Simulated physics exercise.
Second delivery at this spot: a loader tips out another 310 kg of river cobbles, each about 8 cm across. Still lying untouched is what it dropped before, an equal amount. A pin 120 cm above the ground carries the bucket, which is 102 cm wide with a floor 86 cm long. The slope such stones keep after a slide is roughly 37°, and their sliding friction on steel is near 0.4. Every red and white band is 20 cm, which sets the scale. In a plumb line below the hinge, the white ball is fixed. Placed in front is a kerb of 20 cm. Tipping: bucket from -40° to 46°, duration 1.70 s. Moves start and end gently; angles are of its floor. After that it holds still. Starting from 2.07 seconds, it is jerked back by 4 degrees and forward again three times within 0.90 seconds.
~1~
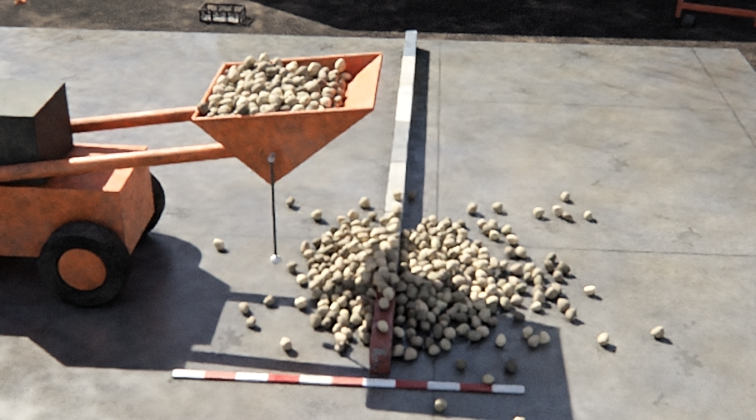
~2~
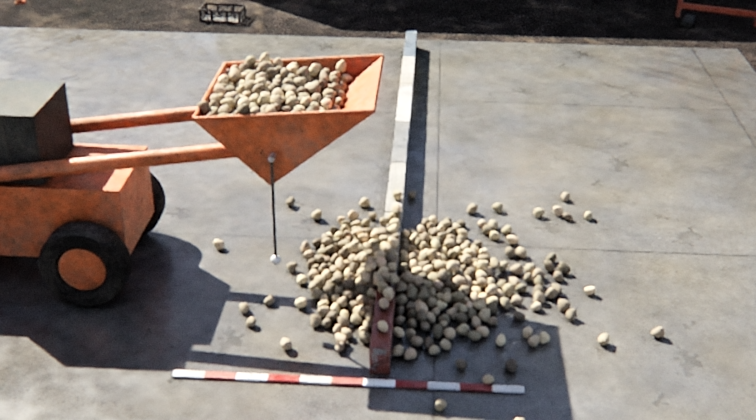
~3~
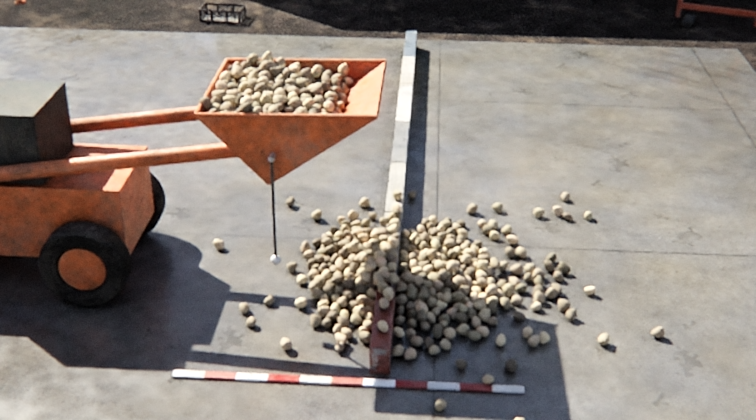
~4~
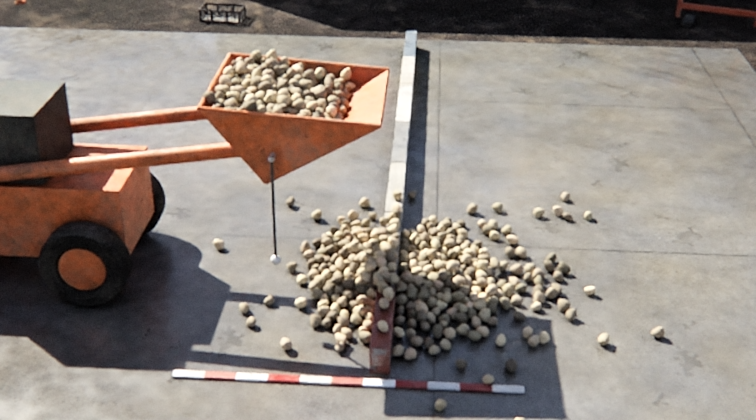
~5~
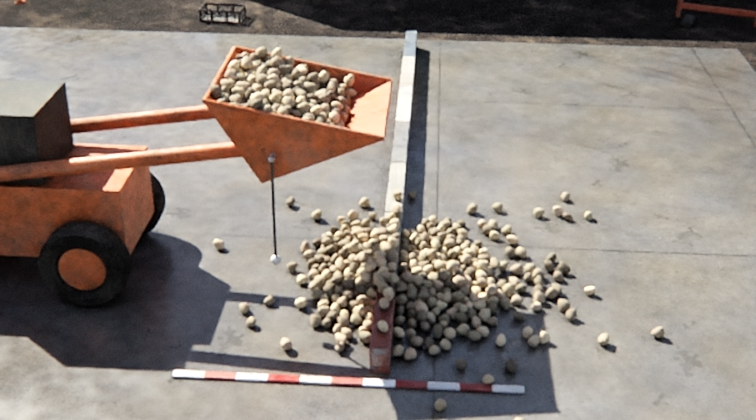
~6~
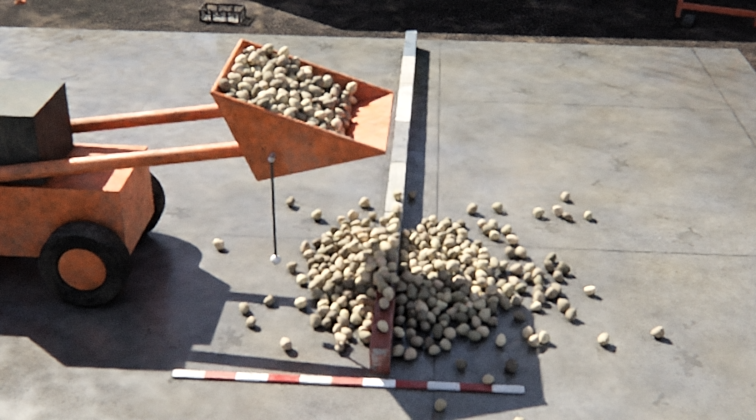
On a sunlit concrete yard, an orange loader held a bucket of rounded stones above a loose pile heaped over a low kerb, and the bucket slowly tilted its front edge downward to the right.
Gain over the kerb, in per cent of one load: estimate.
Approx. 54 %.
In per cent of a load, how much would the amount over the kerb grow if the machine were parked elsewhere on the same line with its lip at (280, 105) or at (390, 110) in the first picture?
Some 0 percent, and then 80 percent.
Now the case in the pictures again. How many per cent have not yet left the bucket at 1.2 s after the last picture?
It keeps some 15 percent of its load.
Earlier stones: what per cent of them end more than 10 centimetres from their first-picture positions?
Estimate: 5 %, roughly.
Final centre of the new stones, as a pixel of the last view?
They come to rest centred about (404, 260).
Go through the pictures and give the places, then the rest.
The bucket is at -40°, its lip at (373, 109); the top of the load is at (275, 72). The earlier load is highest near (386, 246), 25 cm above ground level, 43 % on this side of the kerb, 57 % over the kerb, in the first picture.
Lip at (374, 111), floor tilted -39°, highest stones at (269, 70), in the second picture.
Lip at (377, 117), floor tilted -35°, highest stones at (266, 68), in the third picture.
The bucket is at -30°, its lip at (381, 126); the top of the load is at (255, 66), in the fourth picture.
The bucket is at -23°, its lip at (384, 139); the top of the load is at (253, 62), in the fifth picture.
The bucket is at -15°, its lip at (386, 153); the top of the load is at (256, 57), in the sixth picture.
Then, 0.7 s after the last picture the floor is at 32°; in per cent of one load, 93 in the bucket, 50 on this side of the kerb, 57 over the kerb; the foremost stones are at (609, 268).
Then, 1.2 s after the last picture the floor is at 46°; in per cent of one load, 13 in the bucket, 96 on this side of the kerb, 91 over the kerb; the foremost stones are at (609, 268).
Then, 2.8 s after the last picture the floor is at 46°; in per cent of one load, 0 in the bucket, 89 on this side of the kerb, 111 over the kerb; the foremost stones are at (615, 287).
Then, 5.3 s after the last picture the floor is at 46°; in per cent of one load, 0 in the bucket, 89 on this side of the kerb, 111 over the kerb; the foremost stones are at (615, 287). Net gain over the kerb, 54.
